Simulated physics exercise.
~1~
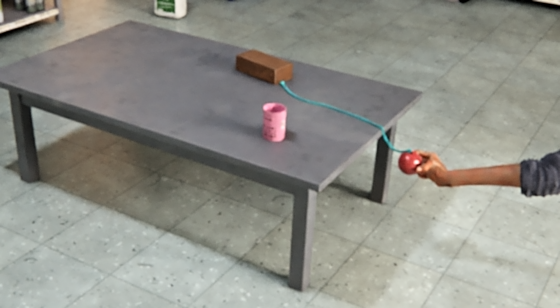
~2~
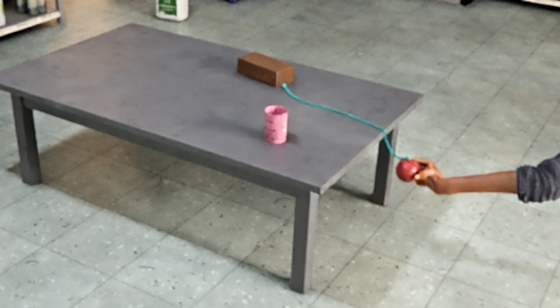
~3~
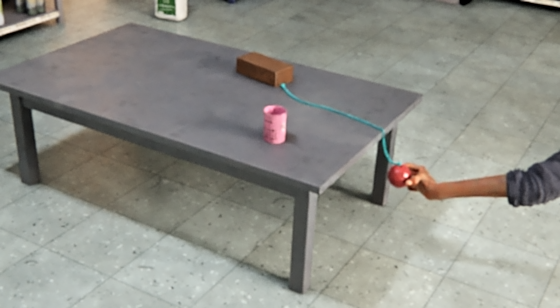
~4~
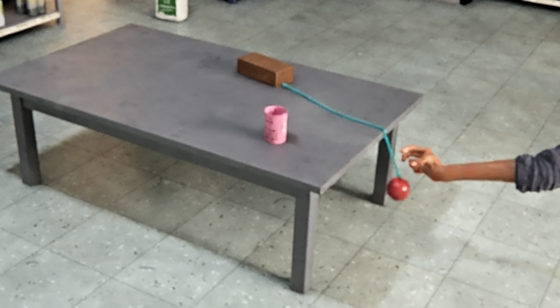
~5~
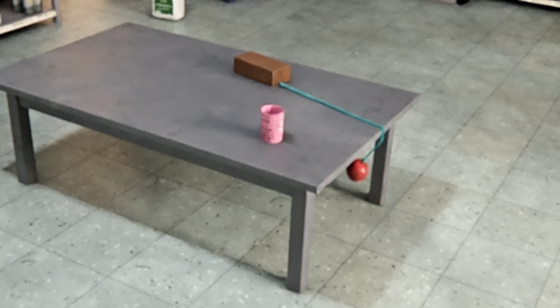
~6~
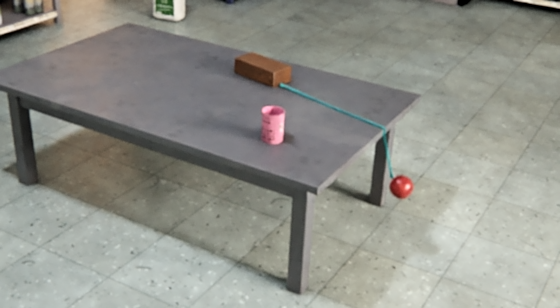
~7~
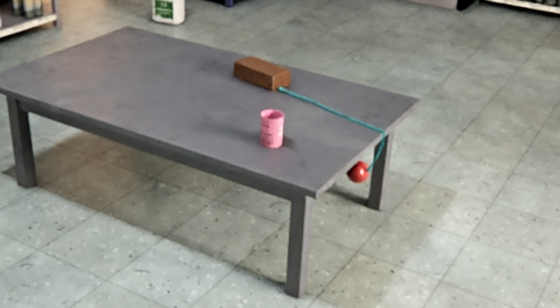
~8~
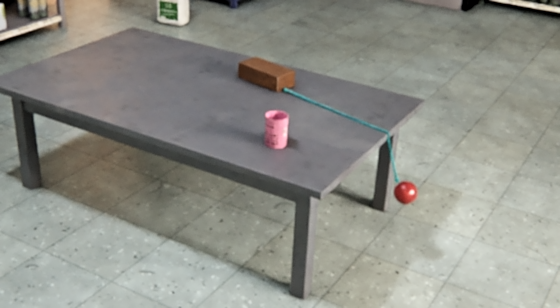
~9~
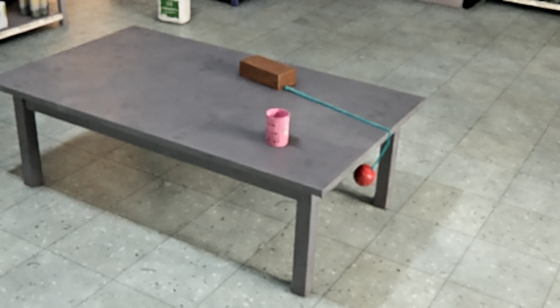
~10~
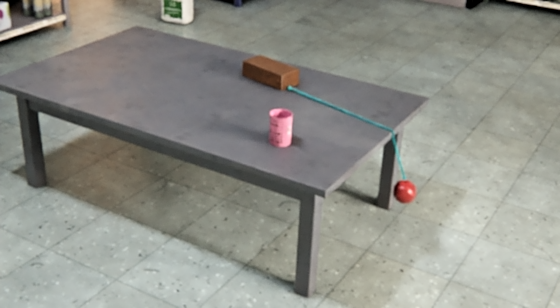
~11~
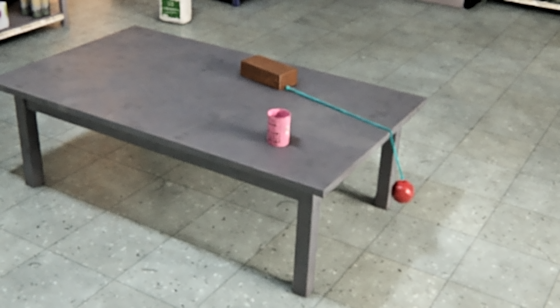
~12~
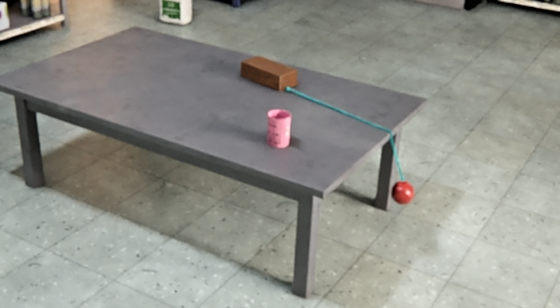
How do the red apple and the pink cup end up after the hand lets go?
The red apple ends up dangling on its string below the table edge. The pink cup stays standing in its place on the table.
